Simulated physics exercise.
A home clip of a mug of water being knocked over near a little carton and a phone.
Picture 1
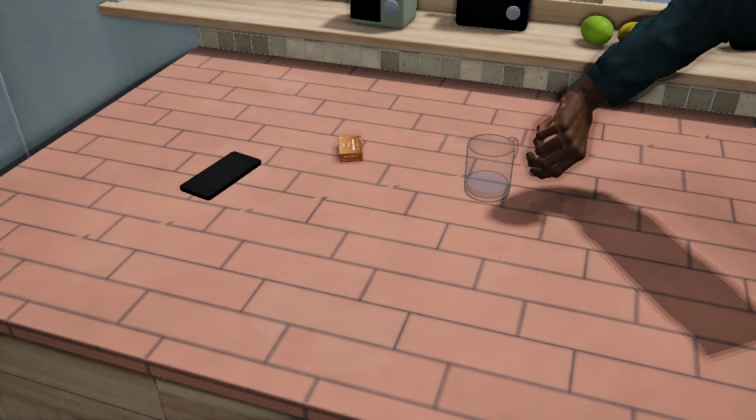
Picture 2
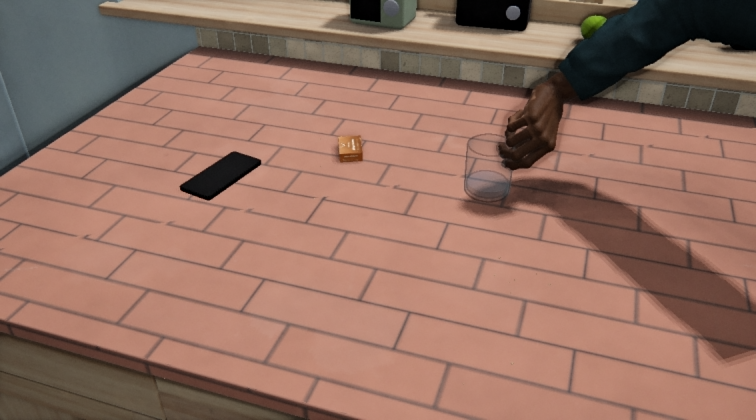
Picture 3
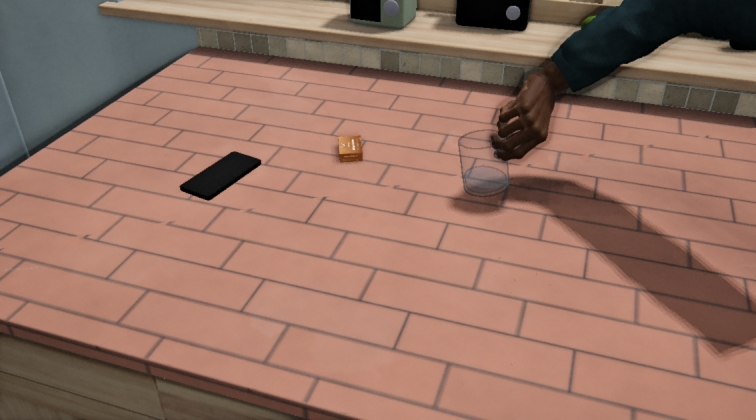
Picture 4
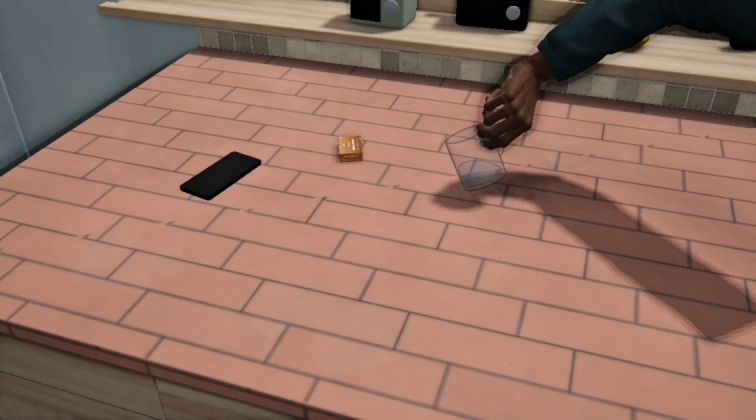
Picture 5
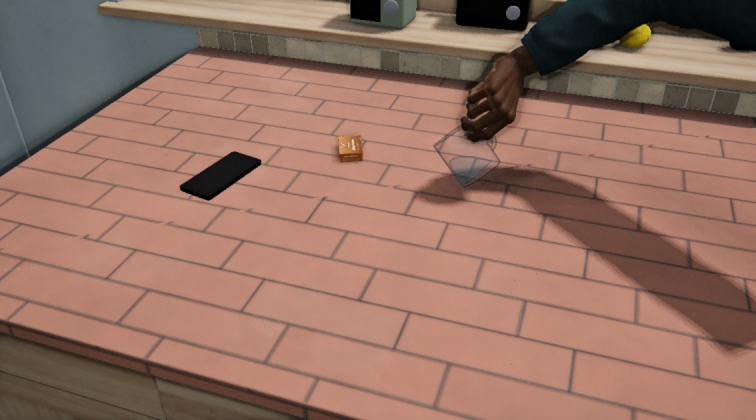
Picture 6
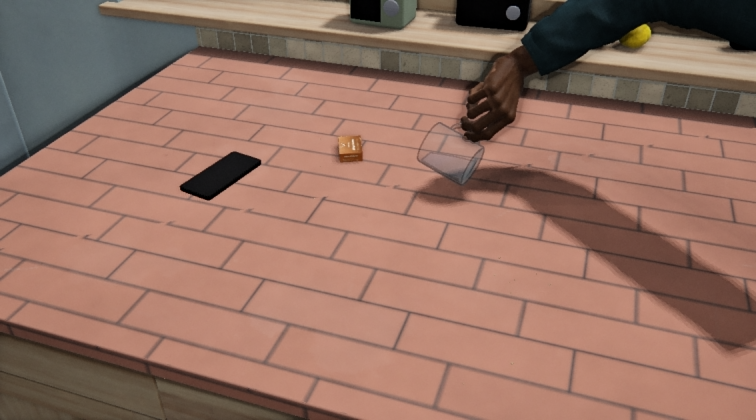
The clip shows a hand reaching from the right to a nearly empty clear mug on a pink tiled counter, pushing it leftward until it tilts steeply over, while a small orange carton and a black phone stay still.
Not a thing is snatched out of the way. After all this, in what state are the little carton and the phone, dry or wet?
The little carton has got wet. The phone is still dry.
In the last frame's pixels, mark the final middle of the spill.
It settles with its centre at about (376, 143).
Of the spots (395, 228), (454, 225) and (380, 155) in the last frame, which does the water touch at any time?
Taking them in order, I'd say safe, safe and covered.
Next, the puddle covers about as much as a saucer; the little carton is in it; the phone is clear of it.
Finally, the puddle covers about as much as a saucer; the little carton is in it; the phone is clear of it.
